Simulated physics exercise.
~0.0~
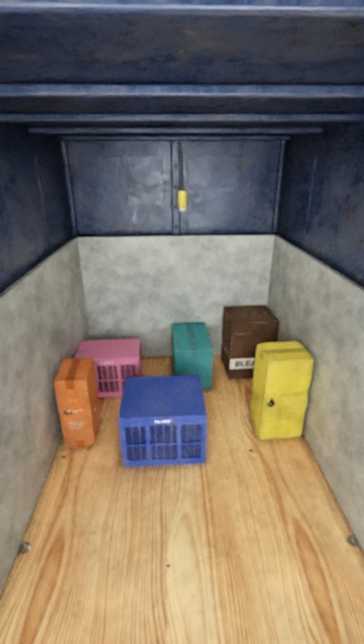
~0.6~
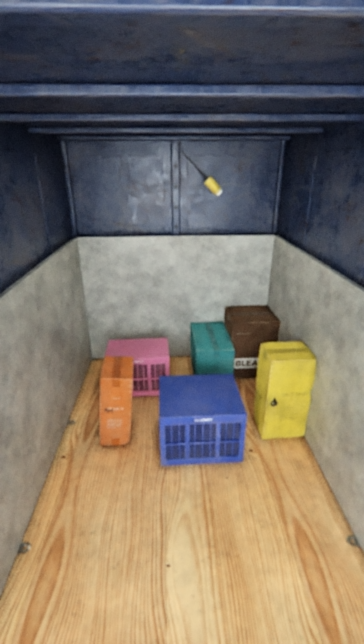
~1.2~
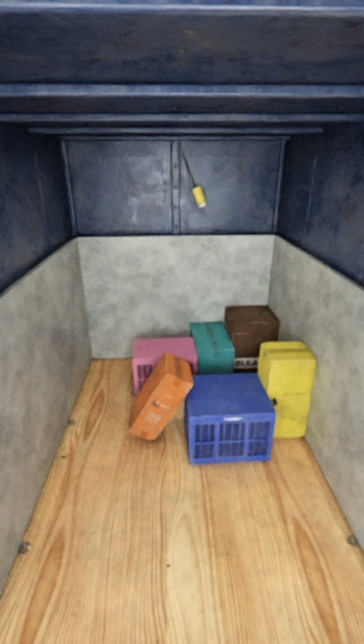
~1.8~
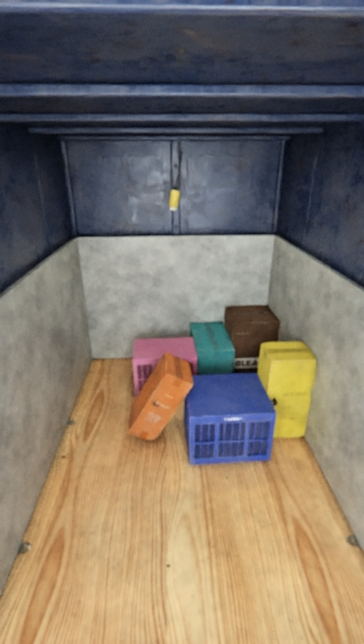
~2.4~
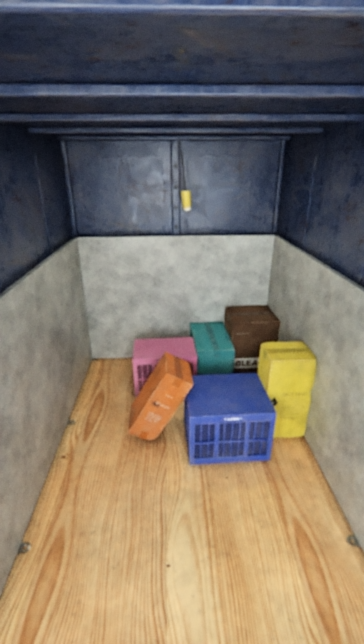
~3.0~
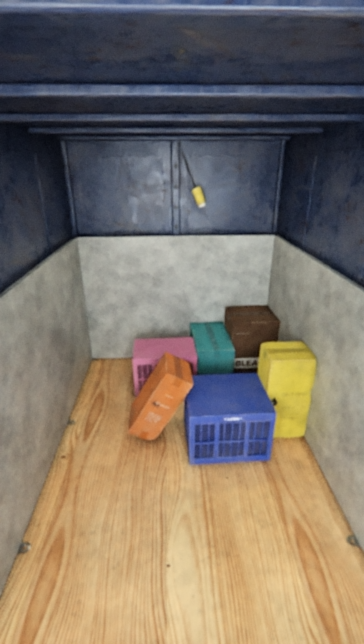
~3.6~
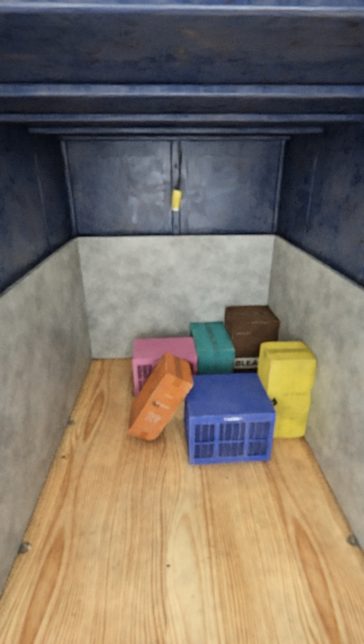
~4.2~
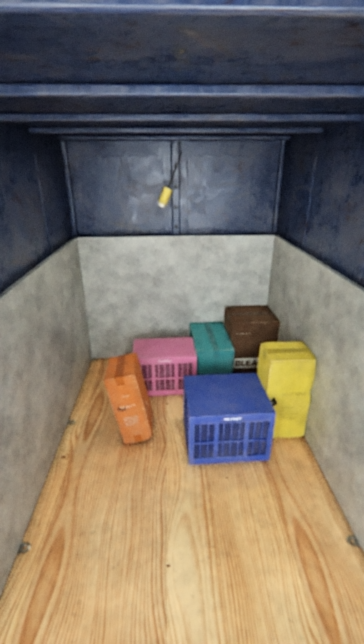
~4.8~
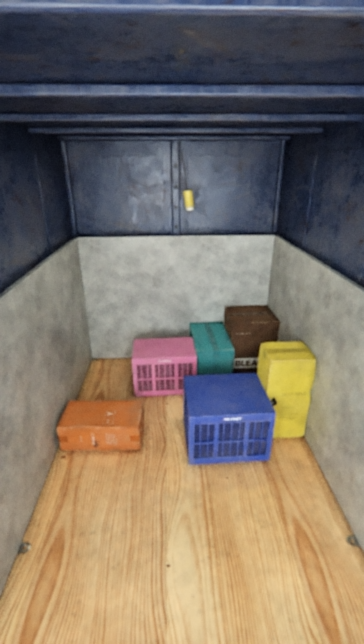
The orange box, blue chest, pink chest and turquoise box slide right across the wooden floor of a van's load bay as a yellow lamp swings; the orange box leans against the pink chest, then tips back left and ends lying on its side.
